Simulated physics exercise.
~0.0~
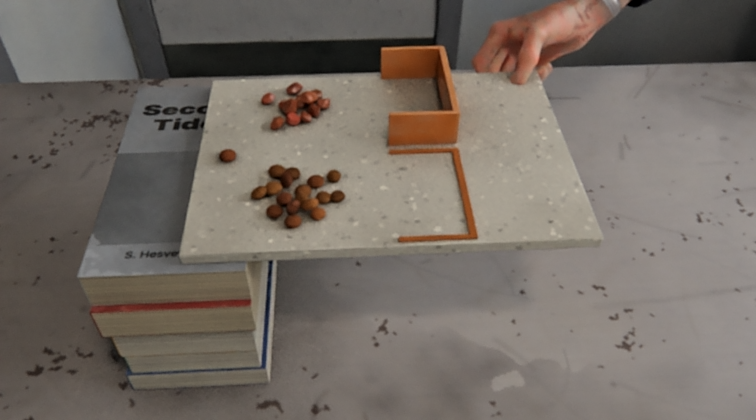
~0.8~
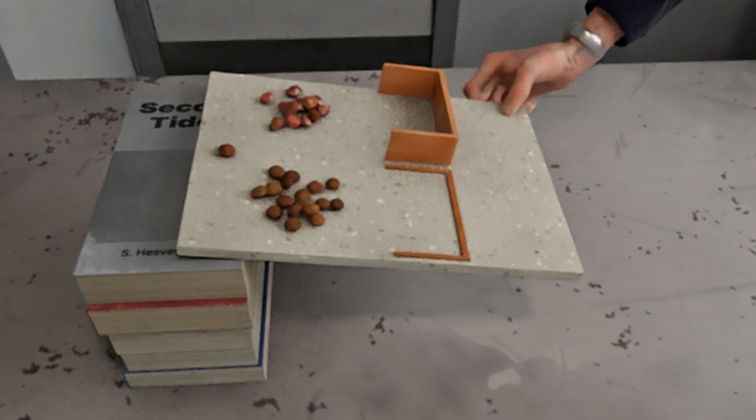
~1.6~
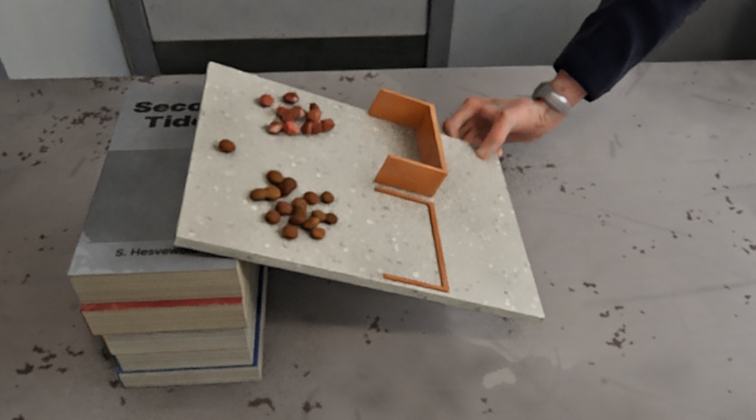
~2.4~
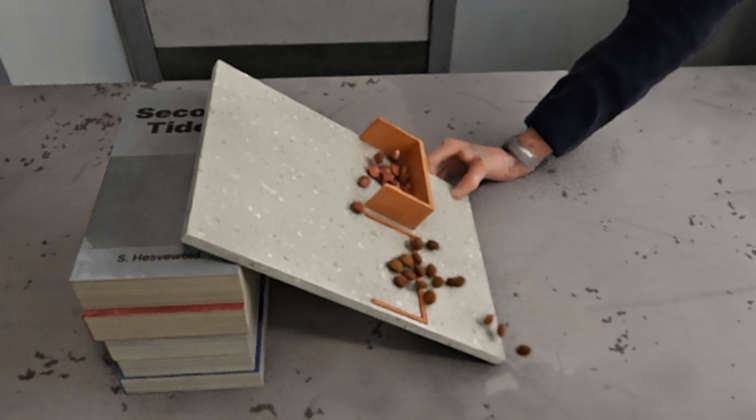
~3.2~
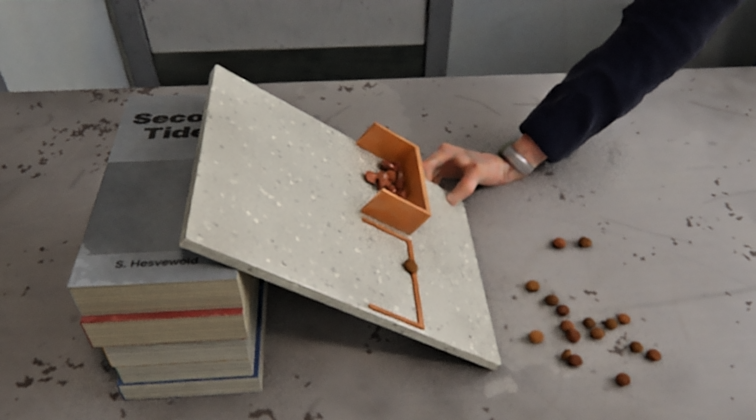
Speckled board being tilted by a hand, sending brown balls over a low strip while reddish ones gather behind a taller orange barrier.
